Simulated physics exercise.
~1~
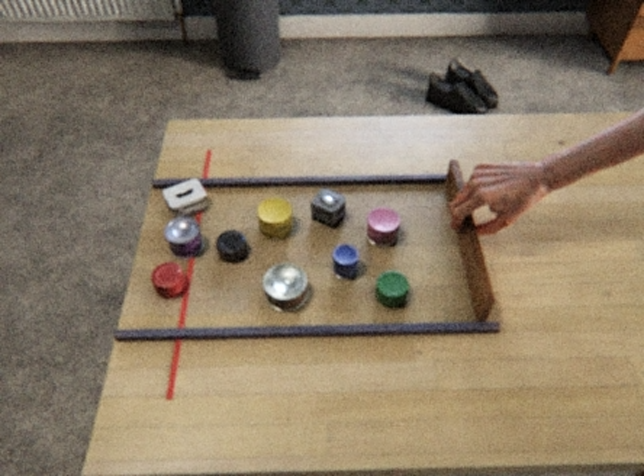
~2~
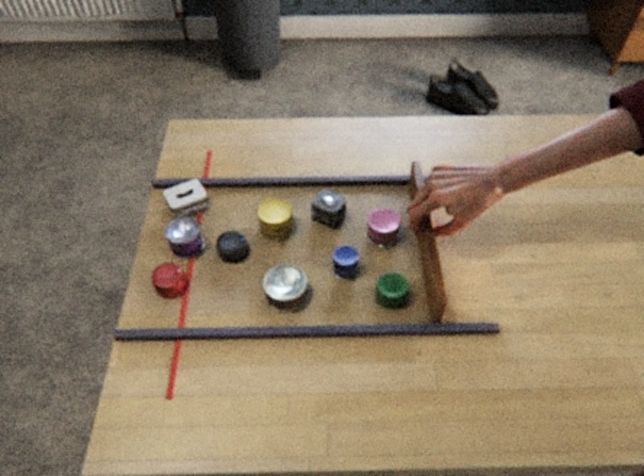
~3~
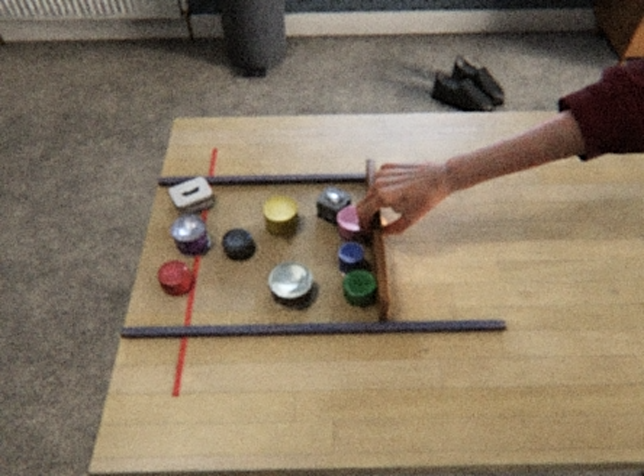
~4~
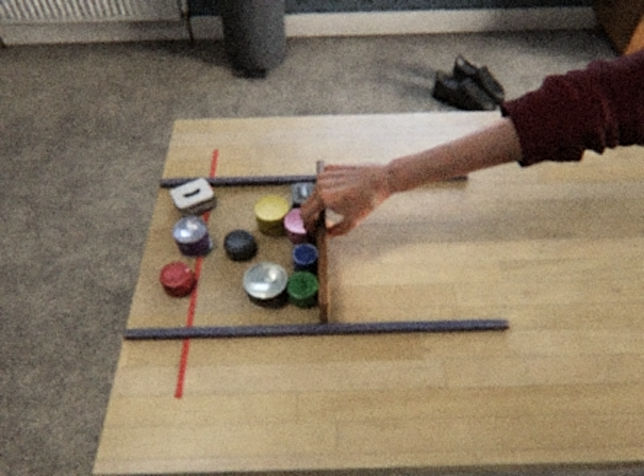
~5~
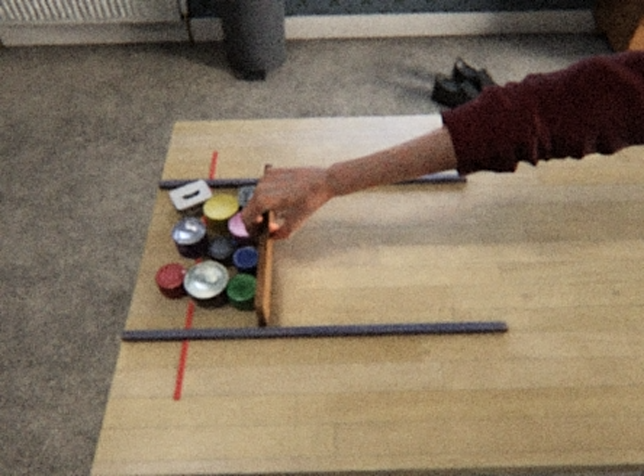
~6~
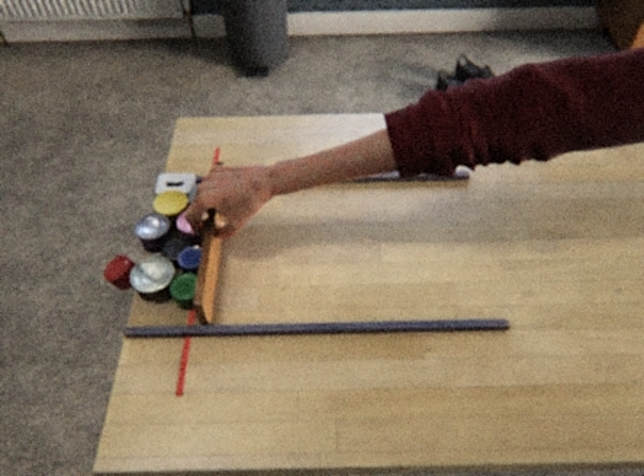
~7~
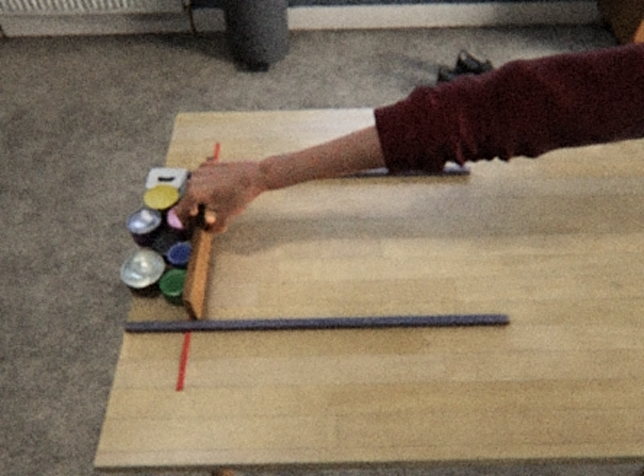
Wooden board pushed left by a hand between dark rails, sweeping colourful tins and lids to the table edge, red lid falling off.
